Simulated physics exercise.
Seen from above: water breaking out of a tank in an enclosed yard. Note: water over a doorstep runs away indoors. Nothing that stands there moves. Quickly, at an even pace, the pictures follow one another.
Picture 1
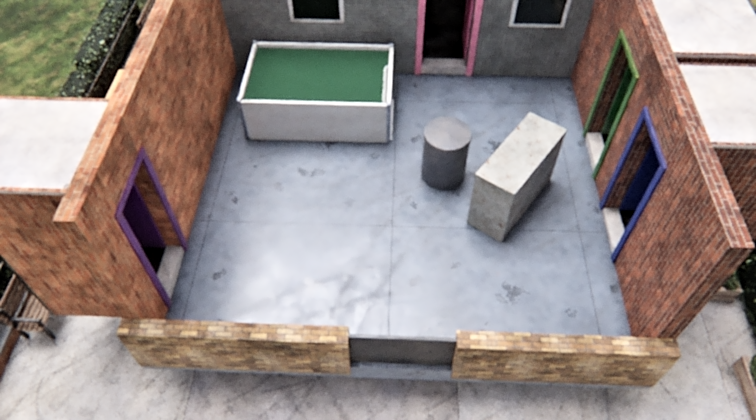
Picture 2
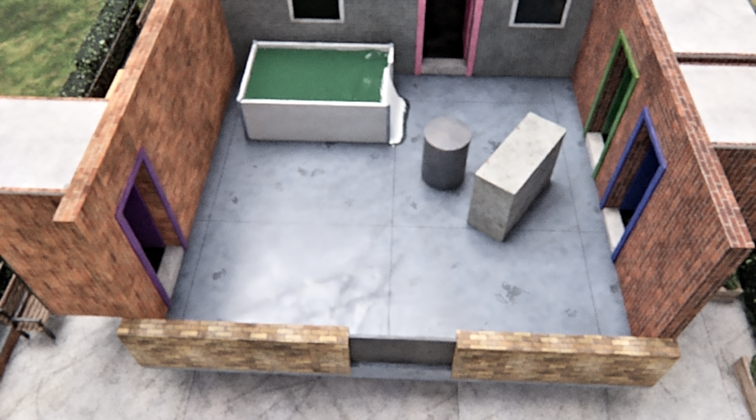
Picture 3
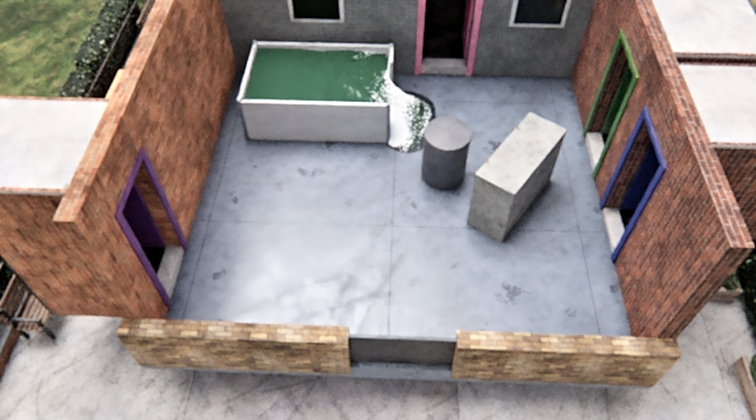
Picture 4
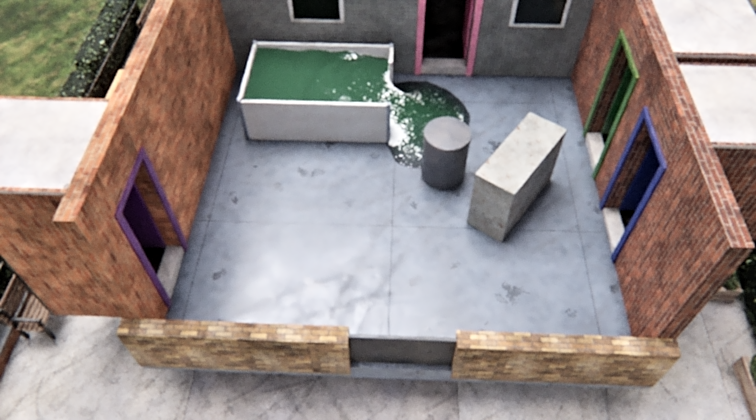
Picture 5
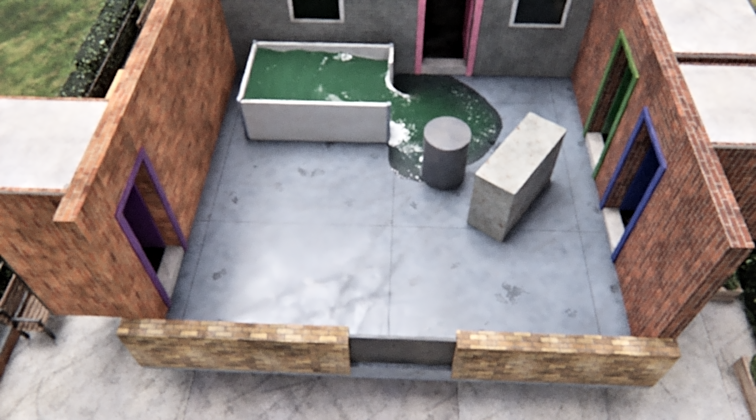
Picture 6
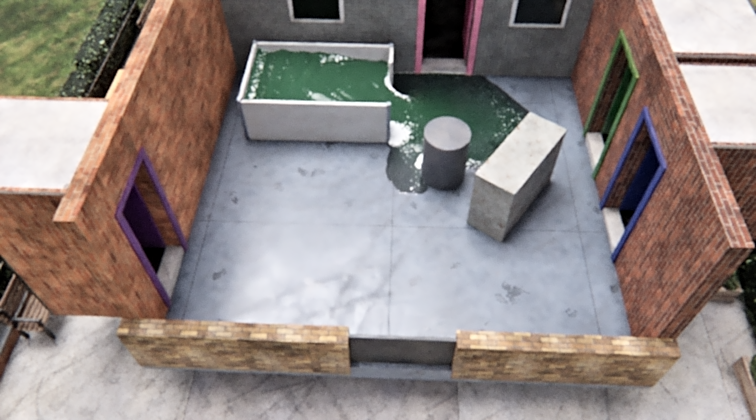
A walled yard held a white tank of still green water until its right side broke open, and the water poured out, spreading across the grey floor around the round pillar and reaching the rectangular block.
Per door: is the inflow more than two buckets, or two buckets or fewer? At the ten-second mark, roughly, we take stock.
Pink door - two or fewer; purple door - two or fewer; green door - more than two; blue door - two or fewer.
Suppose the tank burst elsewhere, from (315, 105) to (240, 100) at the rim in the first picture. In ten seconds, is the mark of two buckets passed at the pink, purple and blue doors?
Taking them in turn, the pink door undershoots, the purple door overshoots, and the blue door overshoots.
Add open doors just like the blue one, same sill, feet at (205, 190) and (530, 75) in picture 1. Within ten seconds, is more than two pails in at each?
Result: First undershoots, second overshoots.
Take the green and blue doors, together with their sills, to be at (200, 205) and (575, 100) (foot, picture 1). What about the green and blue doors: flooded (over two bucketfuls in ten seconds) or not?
Taking them in turn, the green one falls short and the blue one tops the two-pail mark.
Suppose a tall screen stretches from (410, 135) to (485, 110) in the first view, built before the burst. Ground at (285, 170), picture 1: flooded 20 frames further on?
My call for that point: Left unsoaked.
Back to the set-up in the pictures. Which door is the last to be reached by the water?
Result: The purple one.
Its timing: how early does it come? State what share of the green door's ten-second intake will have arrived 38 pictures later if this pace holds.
I'd put it at 100 percent.
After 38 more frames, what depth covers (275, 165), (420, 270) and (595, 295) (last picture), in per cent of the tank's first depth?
I'd say close to 0, 4 and 4 percent.
A moment on, water covers 30 % of the floor; the pink door wet at the sill, nothing in, the purple door not reached, the green door under two buckets in, the blue door not reached.
Next, water covers 35 % of the floor; the pink door wet at the sill, nothing in, the purple door not reached, the green door far over two buckets in, the blue door wet at the sill, nothing in.
Then, water covers 55 % of the floor; the pink door wet at the sill, nothing in, the purple door not reached, the green door far over two buckets in, the blue door wet at the sill, nothing in.
Later, water covers 75 % of the floor; the pink door wet at the sill, nothing in, the purple door not reached, the green door far over two buckets in, the blue door under two buckets in.
In the end, water covers 95 % of the floor; the pink door wet at the sill, nothing in, the purple door wet at the sill, nothing in, the green door far over two buckets in, the blue door under two buckets in.
